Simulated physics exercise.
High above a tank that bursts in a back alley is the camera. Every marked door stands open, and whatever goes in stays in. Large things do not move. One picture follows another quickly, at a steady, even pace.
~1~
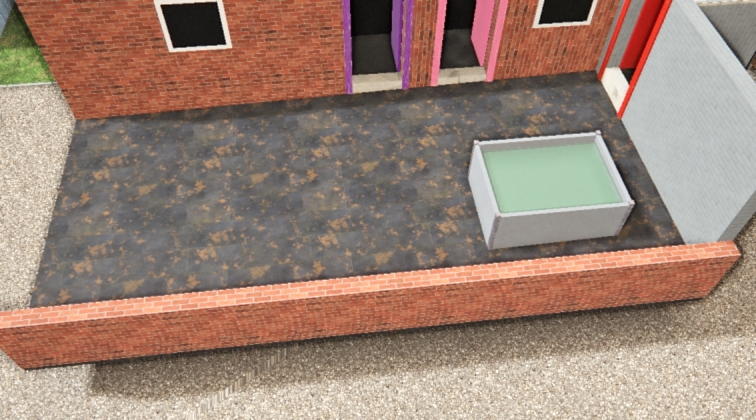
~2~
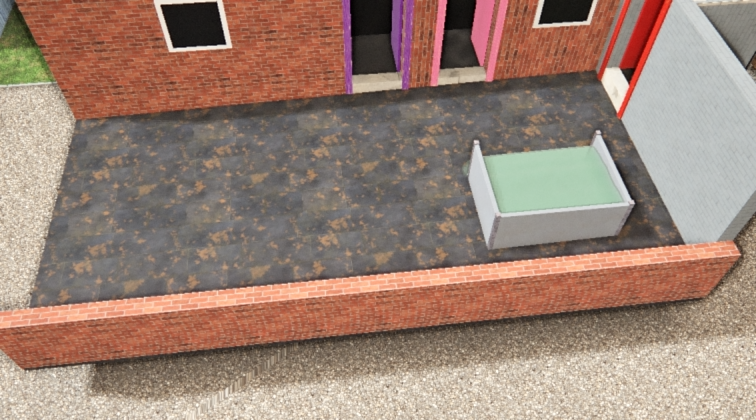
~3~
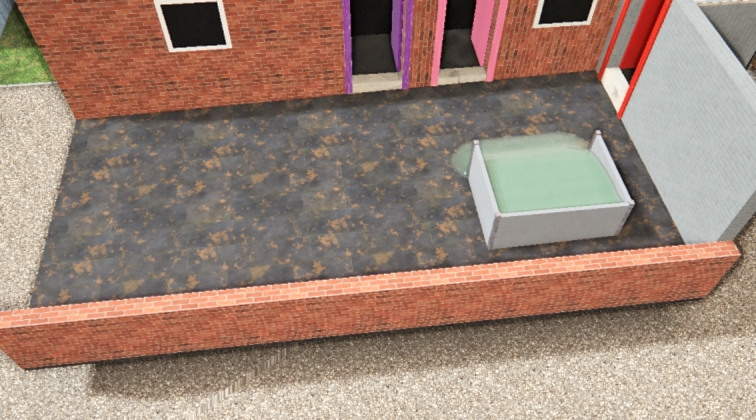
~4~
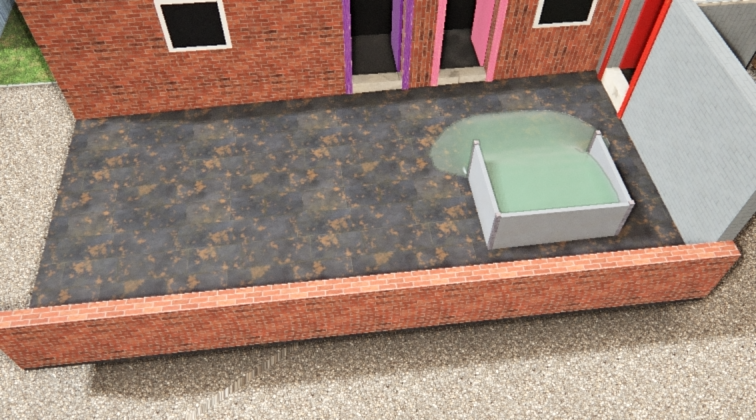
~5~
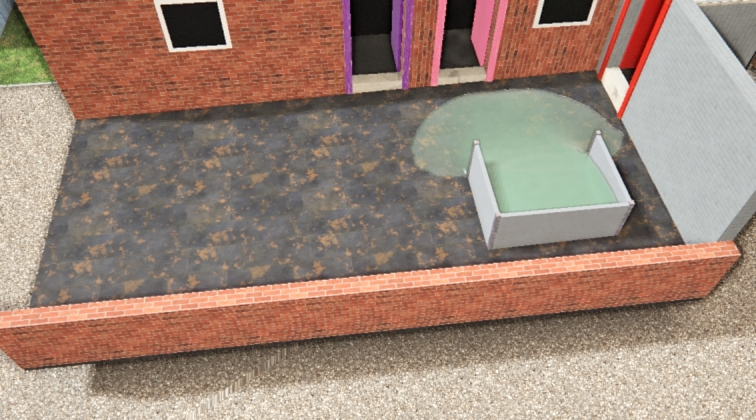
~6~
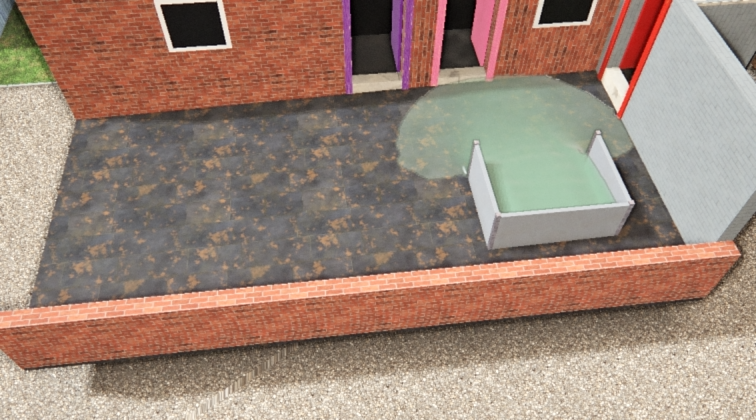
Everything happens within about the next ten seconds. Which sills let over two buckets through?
My prediction: The pink door will top two buckets; the red door will not top two buckets; the purple door will not top two buckets.
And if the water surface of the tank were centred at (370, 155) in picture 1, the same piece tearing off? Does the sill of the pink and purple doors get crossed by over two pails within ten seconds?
Pink: Below the limit; purple: Above the limit.
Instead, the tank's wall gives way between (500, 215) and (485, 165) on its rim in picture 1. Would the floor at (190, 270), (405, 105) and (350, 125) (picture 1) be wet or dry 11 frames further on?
In turn: Swamped, untouched, untouched.
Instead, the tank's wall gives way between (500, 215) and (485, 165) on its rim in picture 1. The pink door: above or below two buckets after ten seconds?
The pink one stays within it.
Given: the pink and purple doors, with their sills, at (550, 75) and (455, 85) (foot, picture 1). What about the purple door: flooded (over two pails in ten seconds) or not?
Purple door: It tops the limit.
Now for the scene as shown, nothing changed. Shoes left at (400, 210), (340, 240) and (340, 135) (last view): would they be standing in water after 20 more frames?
Point by point: Not yet wet, not yet wet, inundated.
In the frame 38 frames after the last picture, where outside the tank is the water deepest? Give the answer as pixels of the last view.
Near (629, 231).
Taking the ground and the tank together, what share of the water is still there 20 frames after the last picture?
Around 90 parts in a hundred.
A moment on, water covers 25 % of the floor; the pink door over two buckets in, the red door wet at the sill, nothing in, the purple door wet at the sill, nothing in.
Next, water covers 25 % of the floor; the pink door far over two buckets in, the red door wet at the sill, nothing in, the purple door wet at the sill, nothing in.
Then, water covers 50 % of the floor; the pink door far over two buckets in, the red door wet at the sill, nothing in, the purple door wet at the sill, nothing in.
Later, water covers 80 % of the floor; the pink door far over two buckets in, the red door wet at the sill, nothing in, the purple door wet at the sill, nothing in.
In the end, water covers 70 % of the floor; the pink door far over two buckets in, the red door wet at the sill, nothing in, the purple door wet at the sill, nothing in.
